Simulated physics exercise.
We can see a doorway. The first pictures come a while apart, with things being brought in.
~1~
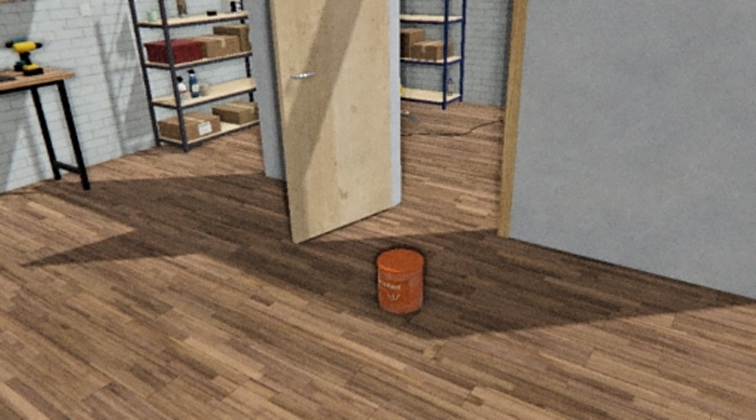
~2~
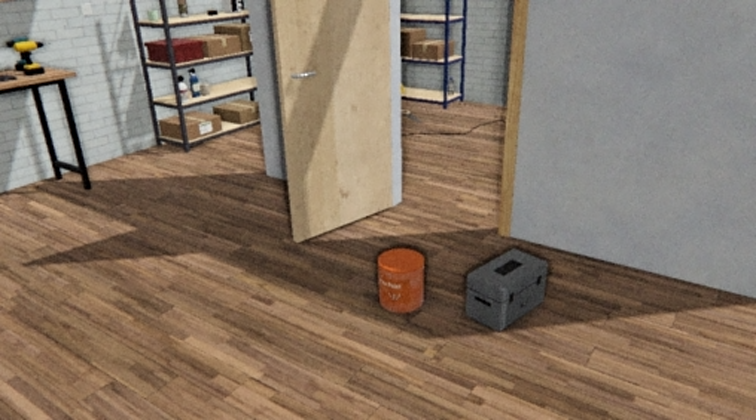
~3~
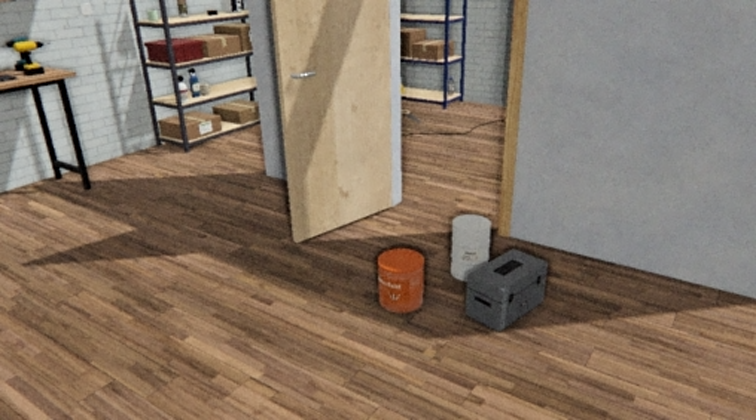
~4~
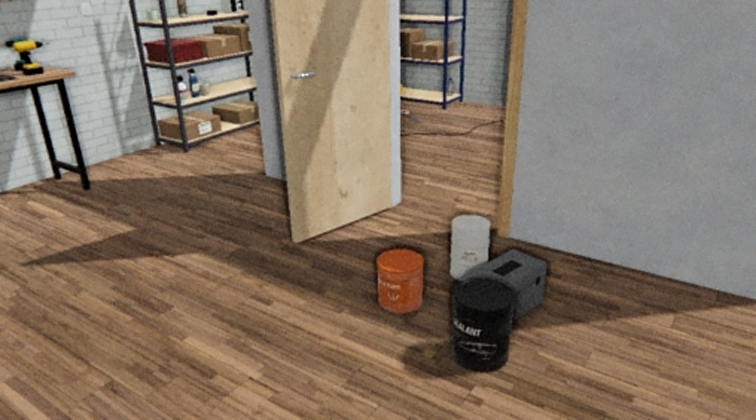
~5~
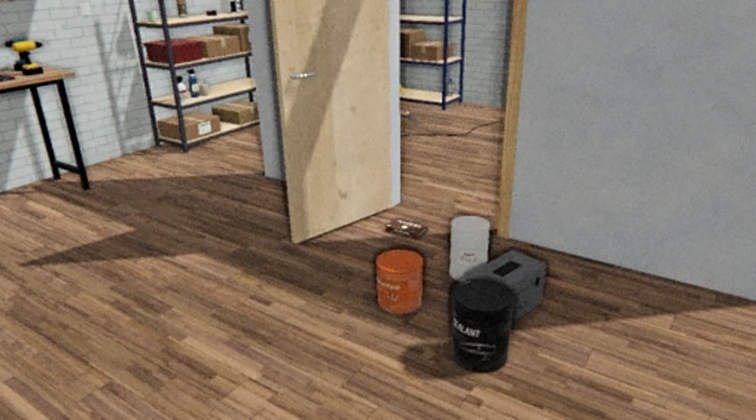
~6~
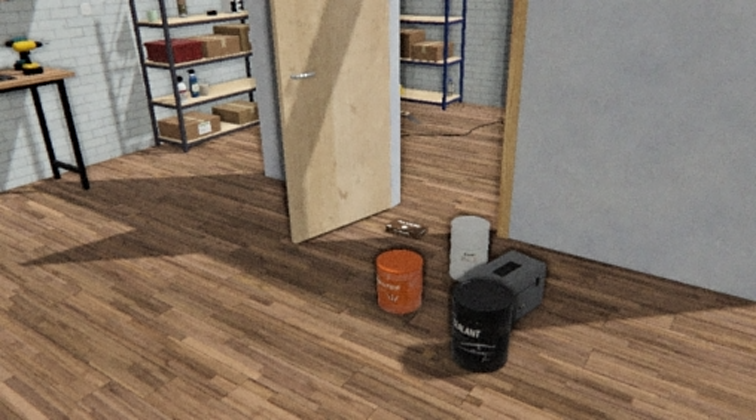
A door stood wide open and still in a workshop while a grey toolbox, a white canister, a black pail and a small brown packet appeared one after another around an orange pail.
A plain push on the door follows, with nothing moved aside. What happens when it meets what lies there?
It closes fully.
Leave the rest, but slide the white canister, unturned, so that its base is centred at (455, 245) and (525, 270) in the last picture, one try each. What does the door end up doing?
Try one: Gets held up; try two: Swings all the way.
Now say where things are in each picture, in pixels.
The first frame shows door wide open and still.
The second frame shows door wide open and still.
The third frame shows door wide open and still; grey toolbox (507, 289); orange pail (401, 280).
The fourth frame shows door wide open and still; white canister (470, 248); black pail (482, 325).
The fifth frame shows door wide open and still; grey toolbox (505, 290); orange pail (400, 281).
The sixth frame shows door wide open and still; brown packet (407, 229); white canister (469, 249).
Then, 1.20 s past the last view, open by 65°.
Then, 1.70 s past the last view, open by 38°; brown packet displaced about its own width near (431, 228).
Then, 2.20 s past the last view, open by 11°; brown packet displaced about its own width near (451, 222).
Finally, open by 0°; moved from the start, brown packet; the other 4 still in place. Final places as the last picture's camera would see them, brown packet near (458, 215).
